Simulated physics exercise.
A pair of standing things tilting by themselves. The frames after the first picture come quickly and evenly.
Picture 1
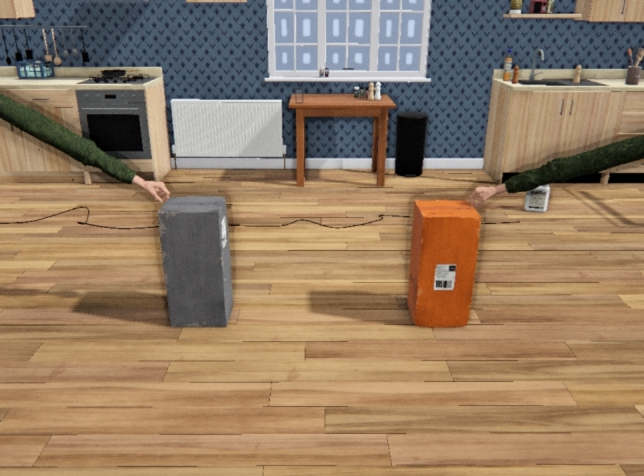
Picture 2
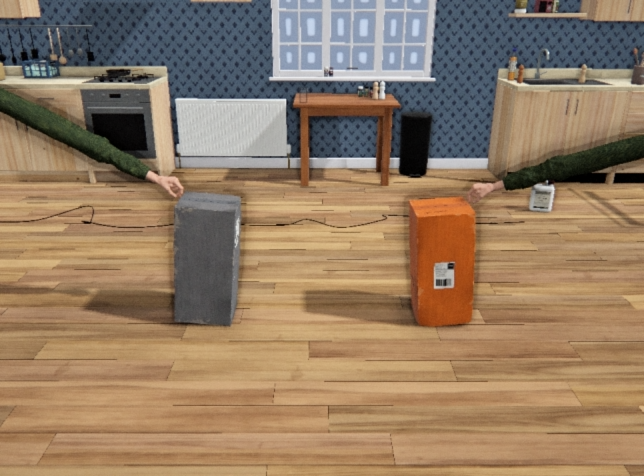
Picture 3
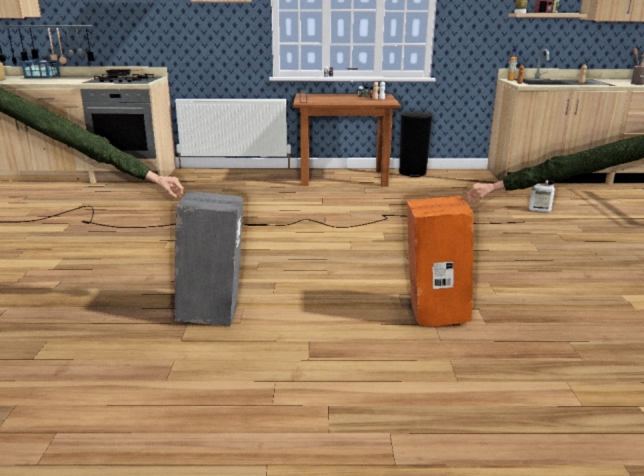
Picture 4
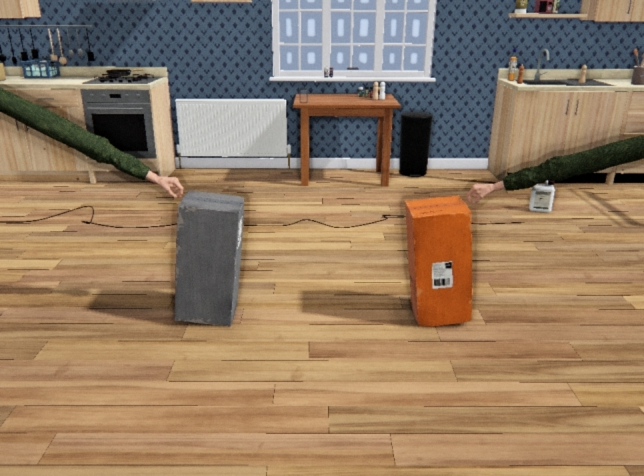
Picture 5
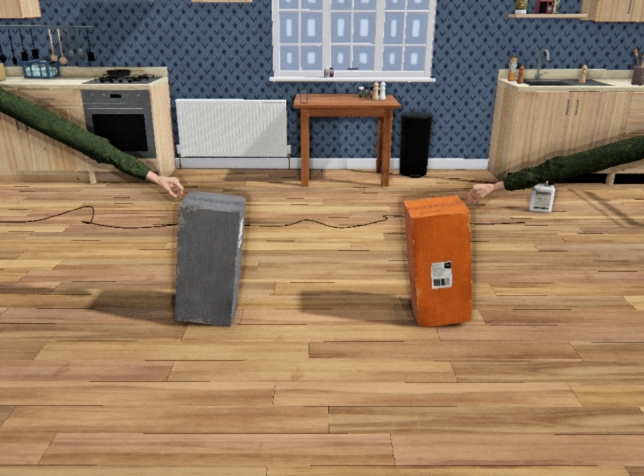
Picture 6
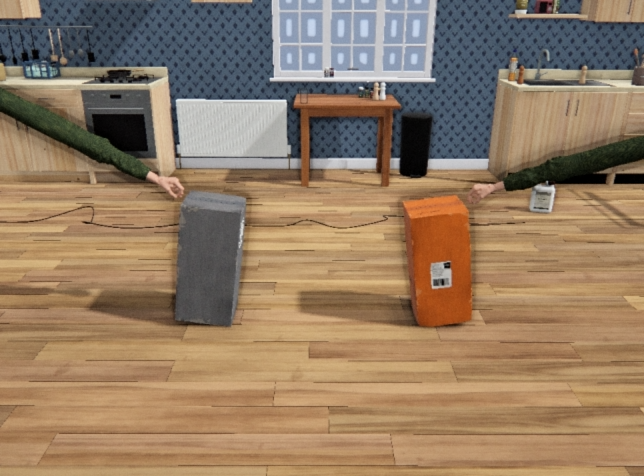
The clip opens on a grey parcel at left and an orange parcel at right, both upright on a wooden kitchen floor, with a green-sleeved hand beside each. Both parcels then lean slightly inward, toward each other. After that, the lean deepens only a little while the hands stay nearly still.
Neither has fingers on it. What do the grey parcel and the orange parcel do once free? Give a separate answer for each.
In the end the grey parcel stays upright, while the orange parcel stays upright.
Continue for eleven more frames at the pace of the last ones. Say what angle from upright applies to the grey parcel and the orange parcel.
Then you'd see 0° for the first one and 4° for the other.
Then, 0.22 s past the last view, grey parcel upright near (203, 262); orange parcel 4° off upright near (442, 263).
Then, 0.44 s past the last view, grey parcel upright near (201, 261); orange parcel 4° off upright near (450, 263).
Then, 0.68 s past the last view, grey parcel upright near (202, 262); orange parcel upright near (445, 264).
Finally, the grey parcel settles on its feet, near (203, 262); the orange parcel settles on its feet, near (446, 265).
